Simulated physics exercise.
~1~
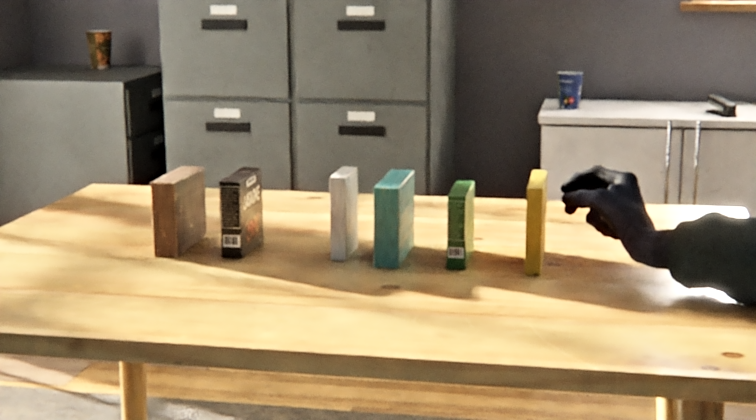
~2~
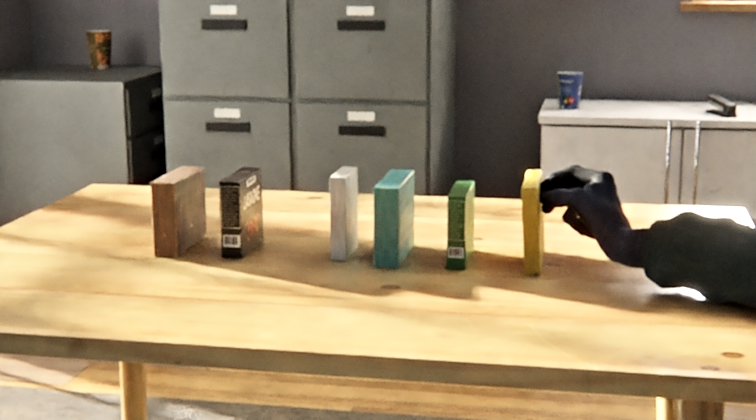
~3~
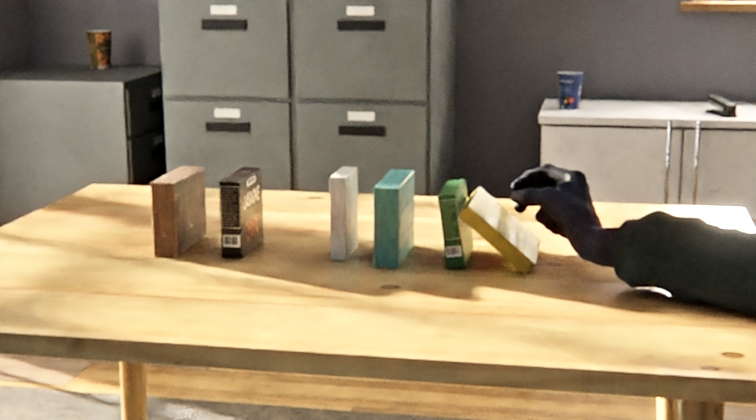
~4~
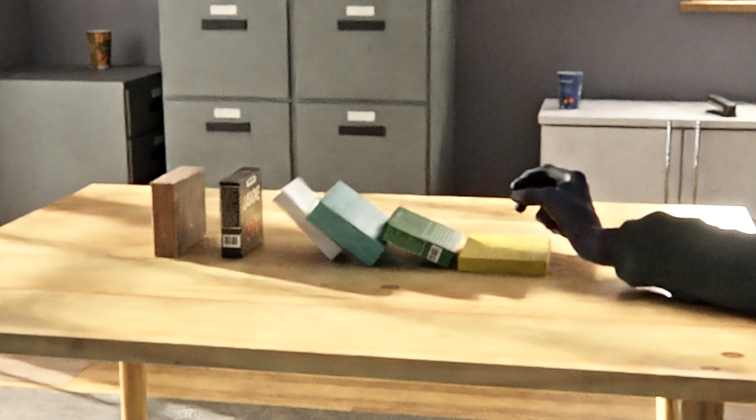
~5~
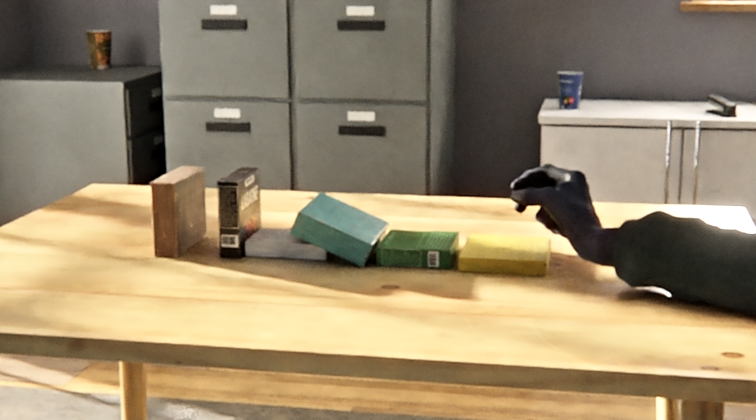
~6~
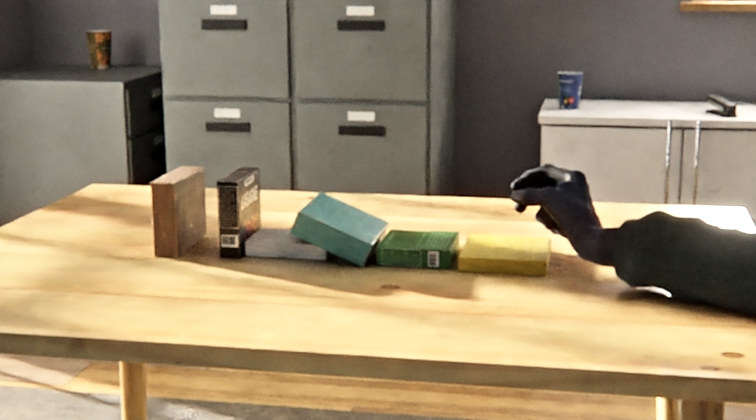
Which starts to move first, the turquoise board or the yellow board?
The yellow board moves first, tipping to the left while the turquoise board is still standing in its place.
